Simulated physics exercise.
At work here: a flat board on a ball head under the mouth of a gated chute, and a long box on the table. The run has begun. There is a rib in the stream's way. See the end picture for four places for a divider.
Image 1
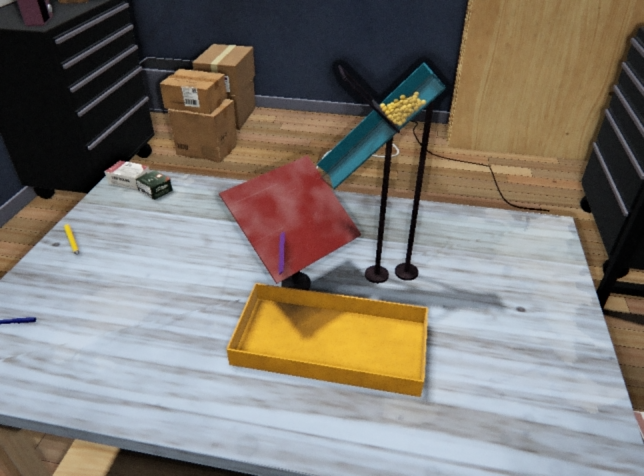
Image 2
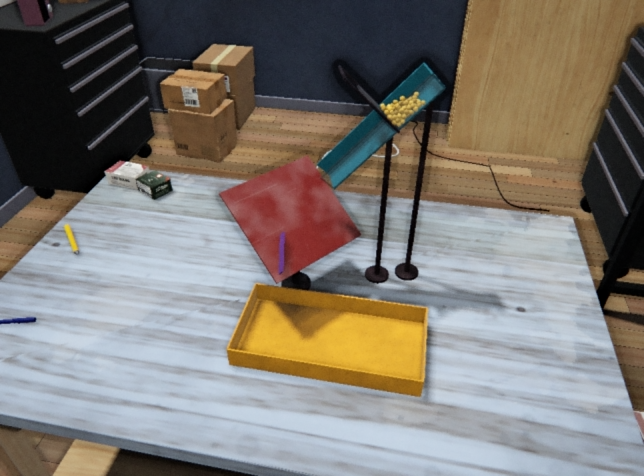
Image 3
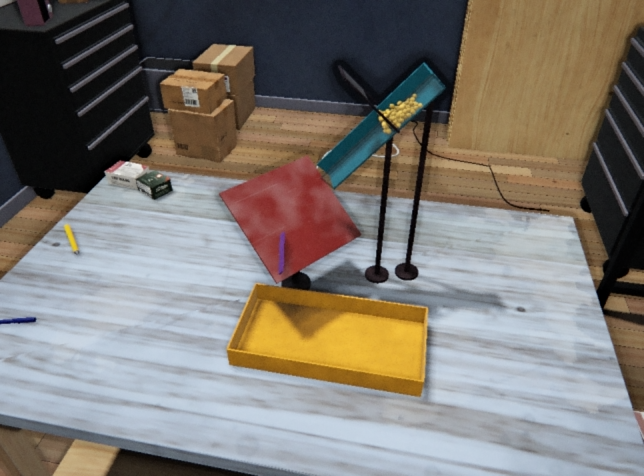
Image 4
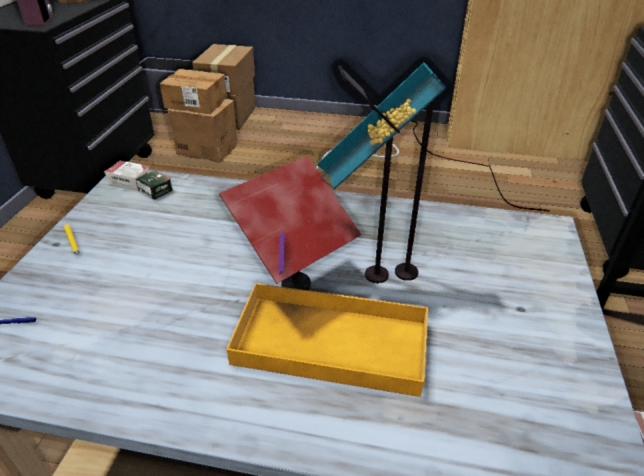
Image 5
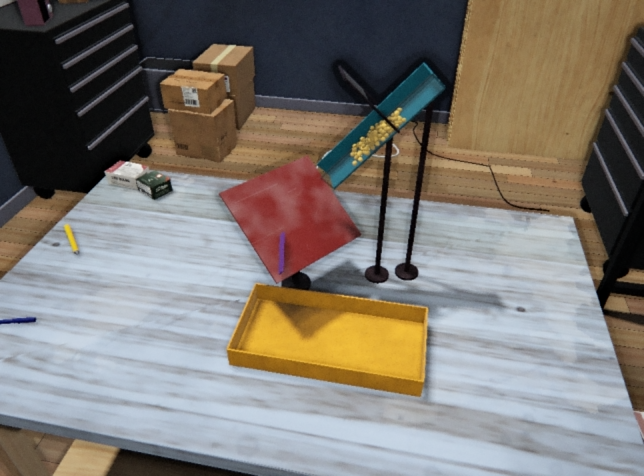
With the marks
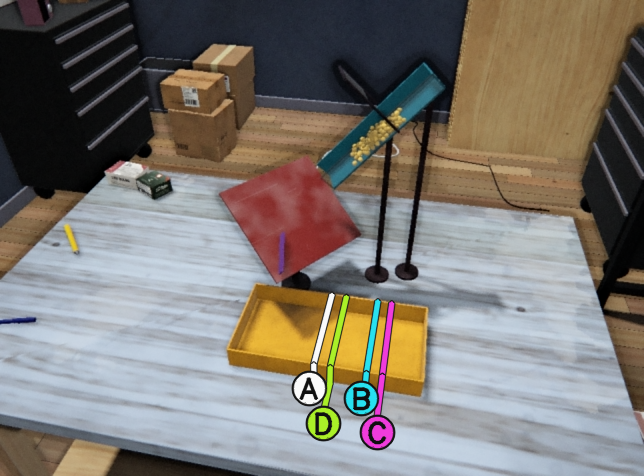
In a workshop with dark drawer cabinets and stacked cardboard boxes, a pale streaked table is seen from above by a still camera. A teal chute on dark stands slopes down leftward toward a tilted red board with a purple rib, behind a long, empty yellow box. The dark gate swings up, and the yellow puffed balls slide down the chute, spreading into a longer stream.
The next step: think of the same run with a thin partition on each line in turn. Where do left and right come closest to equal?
Use line A.
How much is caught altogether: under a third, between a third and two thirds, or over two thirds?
Over two thirds.
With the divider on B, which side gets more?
Left.
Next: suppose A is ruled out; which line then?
It is D.
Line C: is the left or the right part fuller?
The left side.
On the marked copy, line A crosses the front rim at (313, 363); line B crosses the front rim at (366, 372); line C crosses the front rim at (382, 374); line D crosses the front rim at (330, 366).
If A is chosen, of what is caught, close to half on the left of the divider, close to half on the right.
If B is chosen, of what is caught, all but a few on the left of the divider, only a few on the right.
If C is chosen, of what is caught, all but a few on the left of the divider, only a few on the right.
If D is chosen, of what is caught, the bulk on the left of the divider, close to a quarter on the right.
